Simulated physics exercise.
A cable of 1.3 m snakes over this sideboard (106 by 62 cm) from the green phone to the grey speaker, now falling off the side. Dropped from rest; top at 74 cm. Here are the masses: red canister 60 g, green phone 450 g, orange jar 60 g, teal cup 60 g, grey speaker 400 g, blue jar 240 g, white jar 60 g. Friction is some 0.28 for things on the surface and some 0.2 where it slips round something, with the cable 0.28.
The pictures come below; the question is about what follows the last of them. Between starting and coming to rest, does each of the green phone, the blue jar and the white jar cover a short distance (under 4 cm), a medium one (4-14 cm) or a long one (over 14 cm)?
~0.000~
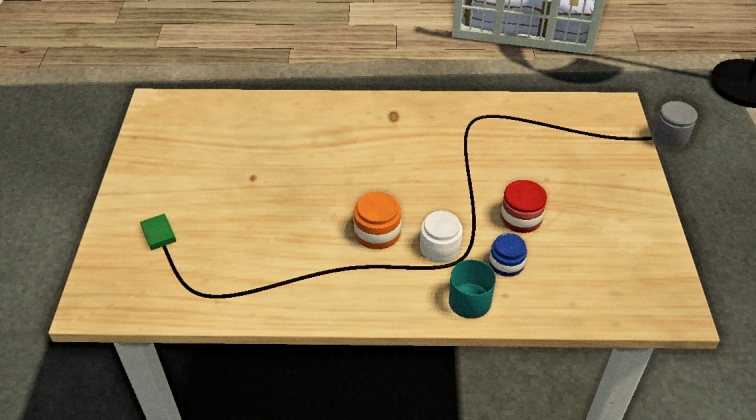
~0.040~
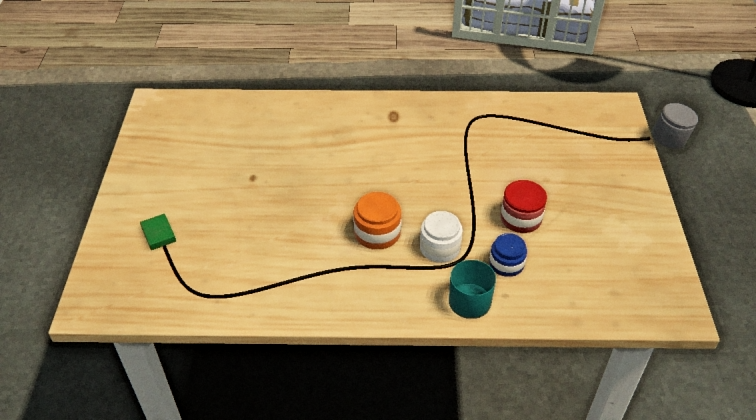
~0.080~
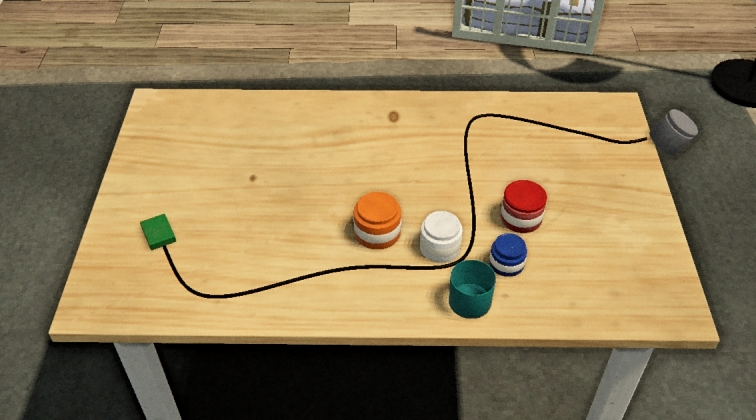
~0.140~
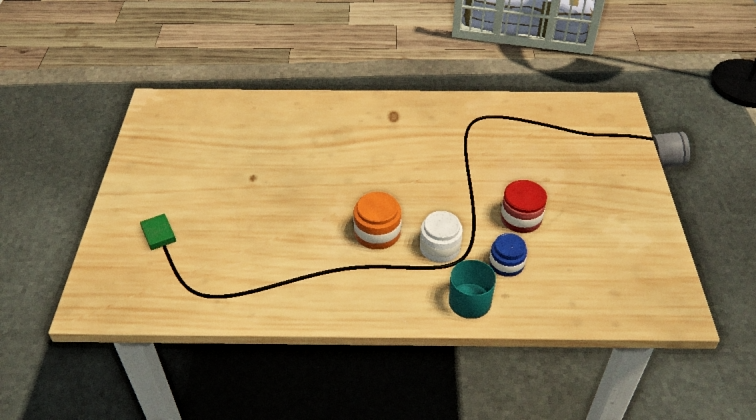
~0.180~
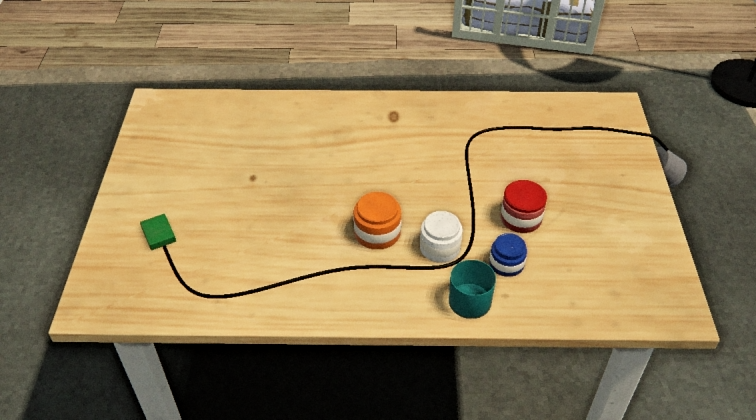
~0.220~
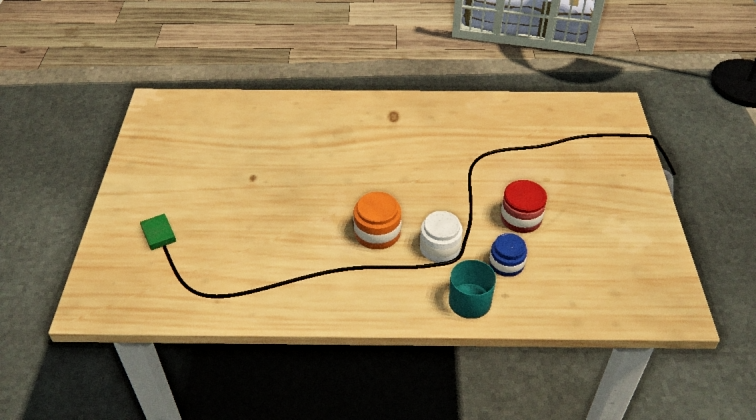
The green phone covers a long distance; the blue jar covers a short distance; the white jar covers a long distance.
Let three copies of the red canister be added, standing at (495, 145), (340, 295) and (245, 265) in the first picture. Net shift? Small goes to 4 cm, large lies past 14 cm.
Result, in order: Major / minor / major.
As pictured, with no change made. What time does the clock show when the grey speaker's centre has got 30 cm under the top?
Answer: 0.30 s on the clock.
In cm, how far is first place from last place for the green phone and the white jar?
Green phone roughly 40 cm, white jar over the edge.
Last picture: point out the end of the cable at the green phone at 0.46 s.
At about pixel (223, 221).
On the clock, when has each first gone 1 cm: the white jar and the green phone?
White jar 0.32 s; green phone 0.38 s, roughly.
At 0.5 s, the cable's tail end at (223, 221); white jar 19 cm off its start, green phone 9 cm off its start, orange jar 12 cm off its start.
At 0.7 s, the cable's tail end at (348, 212); white jar 44 cm off its start, green phone 32 cm off its start, orange jar 42 cm off its start.
At 1.0 s, the cable's tail end at (400, 216); white jar over the edge, green phone 40 cm off its start at (384, 218), orange jar over the edge.
At 1.2 s, the cable's tail end at (400, 216); white jar over the edge, green phone 40 cm off its start, orange jar over the edge.
At 2.4 s, the cable's tail end at (400, 216); white jar over the edge, green phone 40 cm off its start at (384, 218), blue jar 0 cm off its start at (510, 244), orange jar over the edge.
